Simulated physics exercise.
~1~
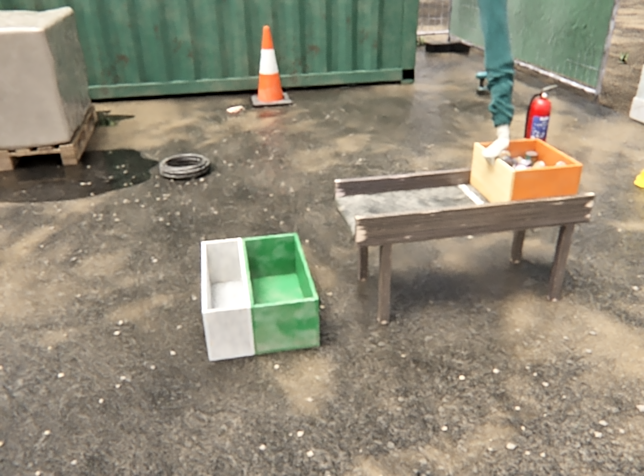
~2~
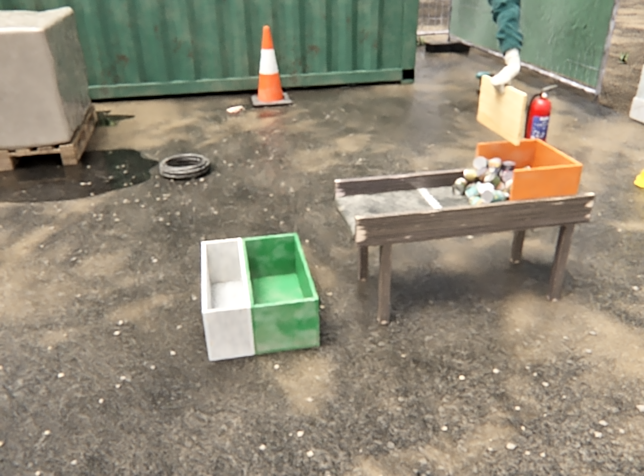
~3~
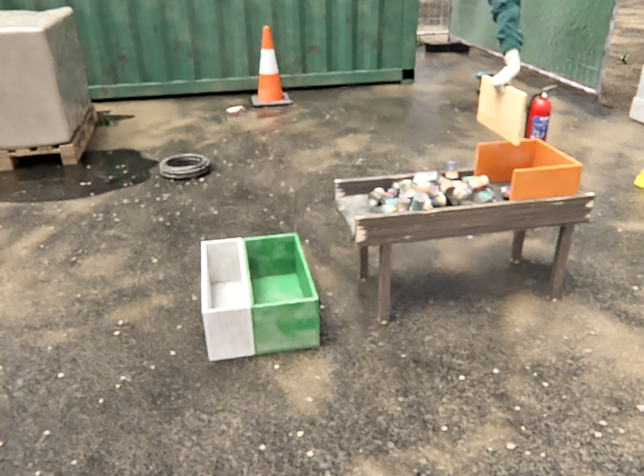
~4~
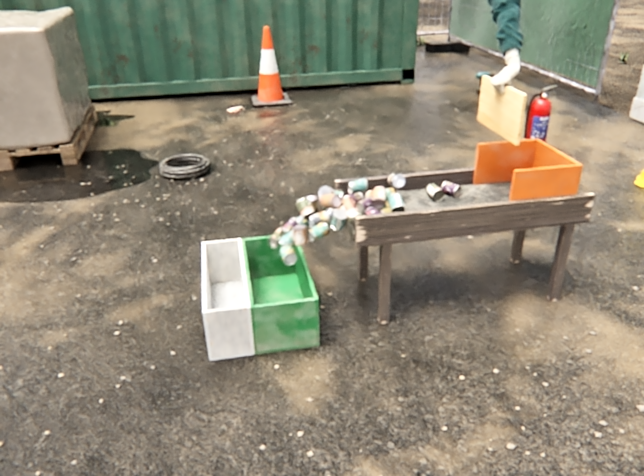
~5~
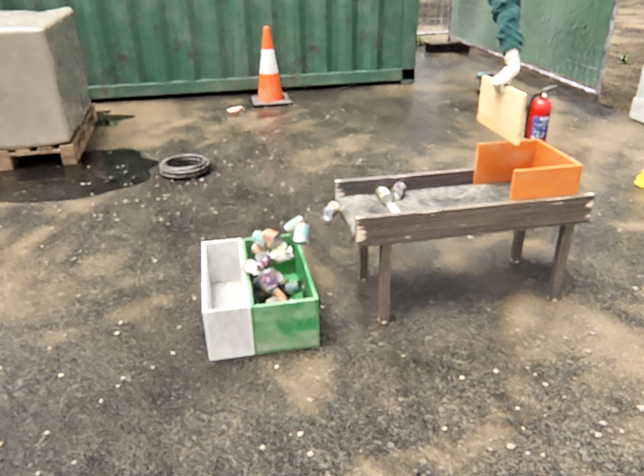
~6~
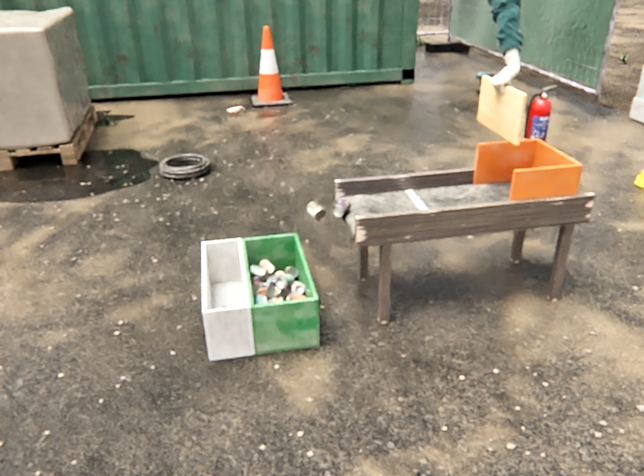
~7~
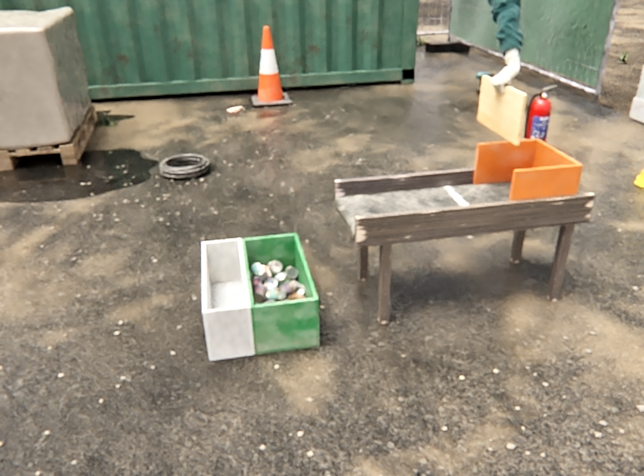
To begin with, a pale-gloved hand in a green sleeve reaches to an orange pen full of small tins on a raised wooden-sided conveyor, with a green tub and a white box on the ground to the left. The hand lifts the pen's front panel away, and the tins start moving left along the belt. They spread out in a long cluster, then tumble off the left end in a stream. Most drop into the green tub while the last few trail behind and fall. Finally, the belt is empty, and a heap of tins rests in the green tub.
